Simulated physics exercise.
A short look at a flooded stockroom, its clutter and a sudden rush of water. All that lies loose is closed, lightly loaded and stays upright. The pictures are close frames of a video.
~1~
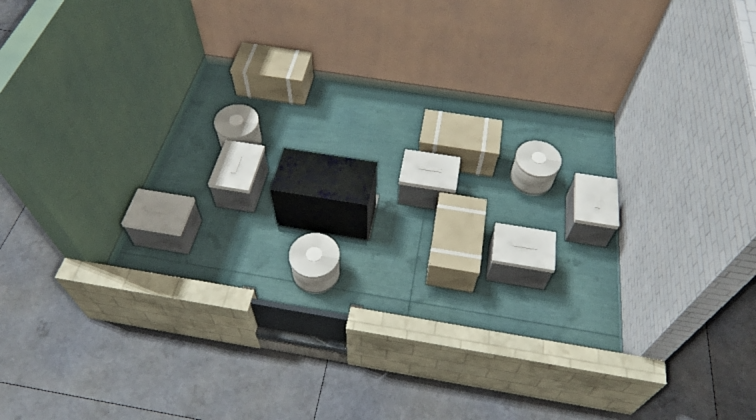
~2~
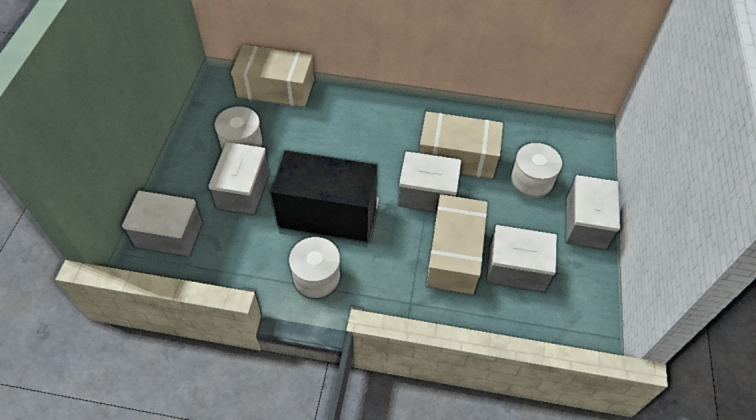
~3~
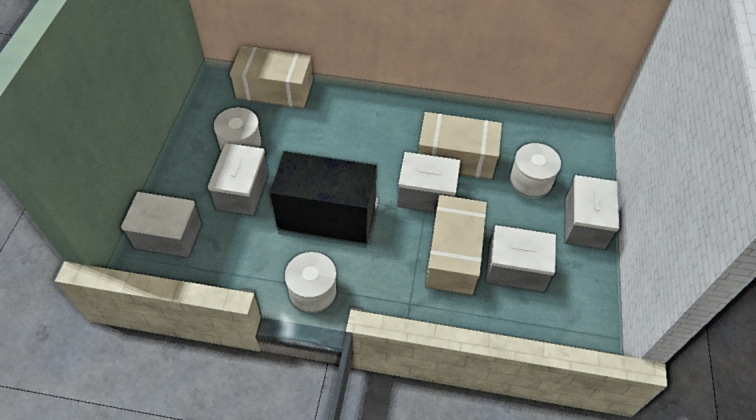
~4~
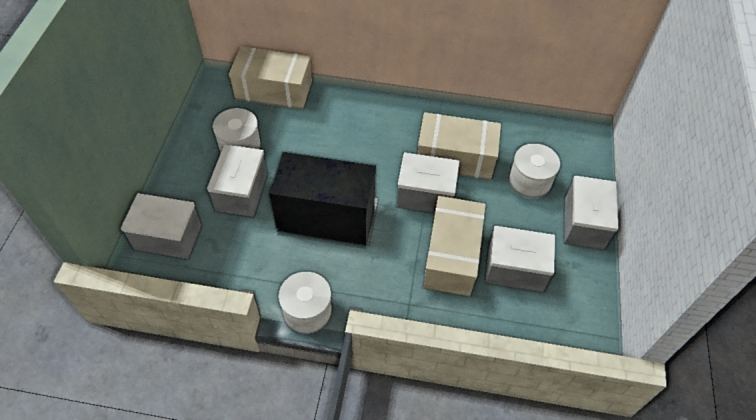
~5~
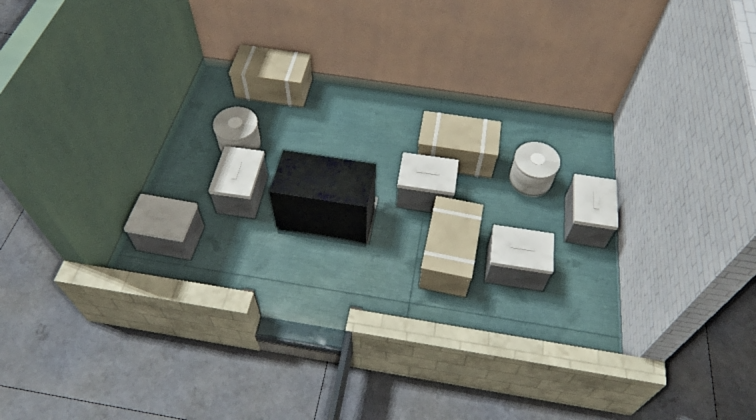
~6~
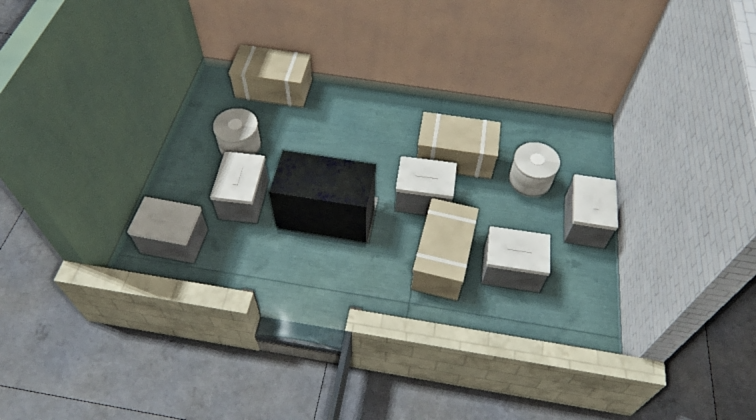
At the start, boxes, white drums and a large black block stand scattered across a walled teal floor, and a dark panel closes the gap in the front wall. The panel swings open outward, and the front drum slides through the gap out of view. Several boxes then shift slightly.
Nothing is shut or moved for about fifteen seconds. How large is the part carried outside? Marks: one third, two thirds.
It is less than a third.
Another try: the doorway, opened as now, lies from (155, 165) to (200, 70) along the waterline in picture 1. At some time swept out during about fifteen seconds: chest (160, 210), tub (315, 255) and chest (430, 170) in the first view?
As listed: Gone, washed out, through.
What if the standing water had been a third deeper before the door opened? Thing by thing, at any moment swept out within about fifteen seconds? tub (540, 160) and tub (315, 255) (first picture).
As listed: Inside, through.
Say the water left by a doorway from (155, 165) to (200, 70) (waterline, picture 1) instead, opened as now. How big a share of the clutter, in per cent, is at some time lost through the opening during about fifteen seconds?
I make it 60 per cent.
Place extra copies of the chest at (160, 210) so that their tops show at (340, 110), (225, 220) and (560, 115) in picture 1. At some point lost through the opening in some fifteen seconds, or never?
One after the other: Kept in, yes, no.
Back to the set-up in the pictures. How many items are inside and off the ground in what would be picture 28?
It comes to 10.
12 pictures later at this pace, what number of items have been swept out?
The number is 1.
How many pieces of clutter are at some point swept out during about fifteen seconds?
The number is 1.
A moment on, 1 of 11 are out; 10 afloat.
Next, 1 of 11 are out; 10 afloat.
Later, 1 of 11 are out; 10 afloat.
In the end, 1 of 11 are out; 10 afloat.
